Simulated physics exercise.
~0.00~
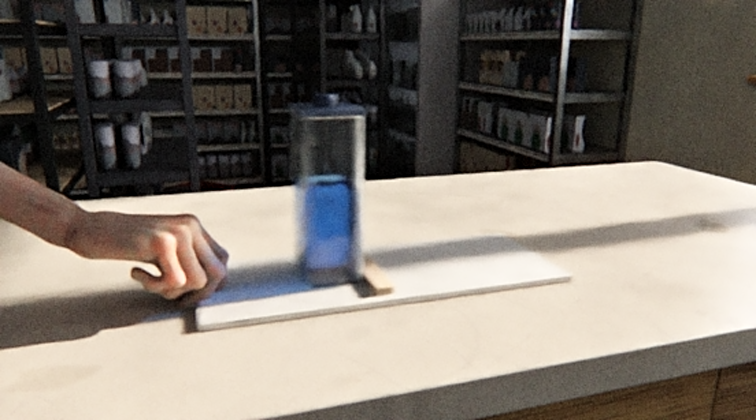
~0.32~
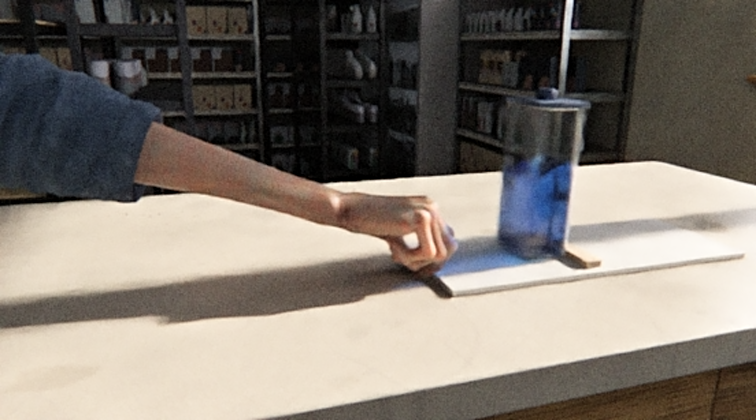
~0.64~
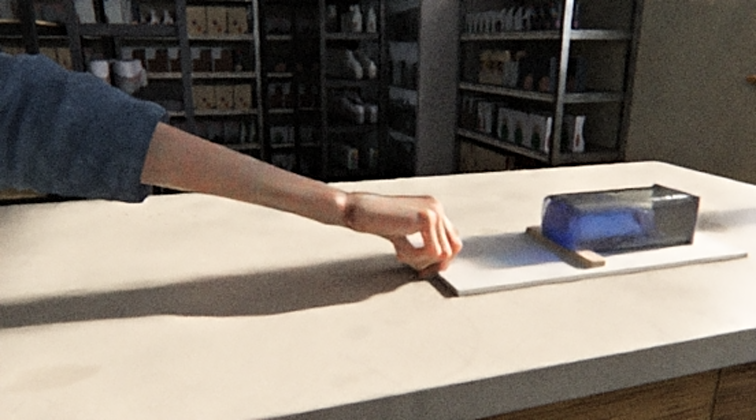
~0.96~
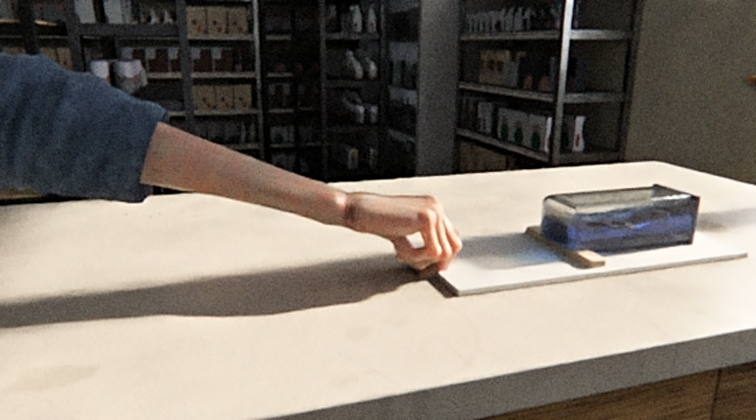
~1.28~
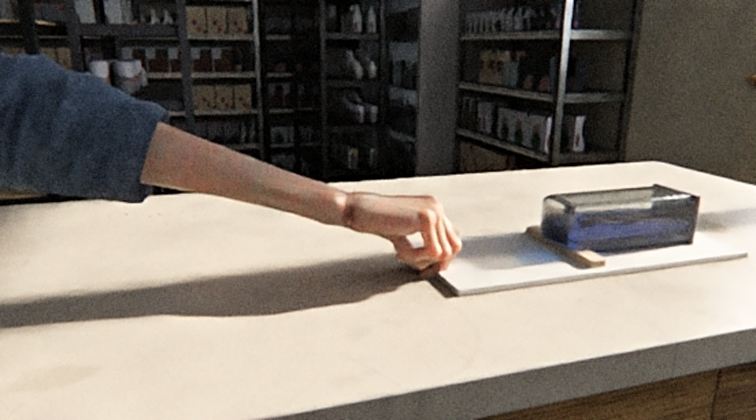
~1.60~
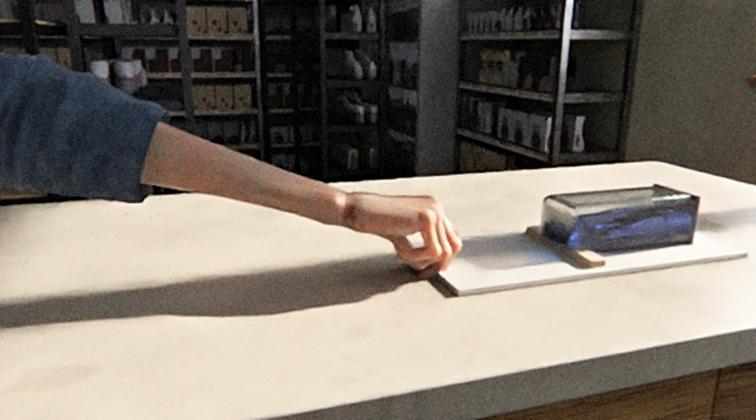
On a pale counter, a hand slides a board right and the square bottle topples over.
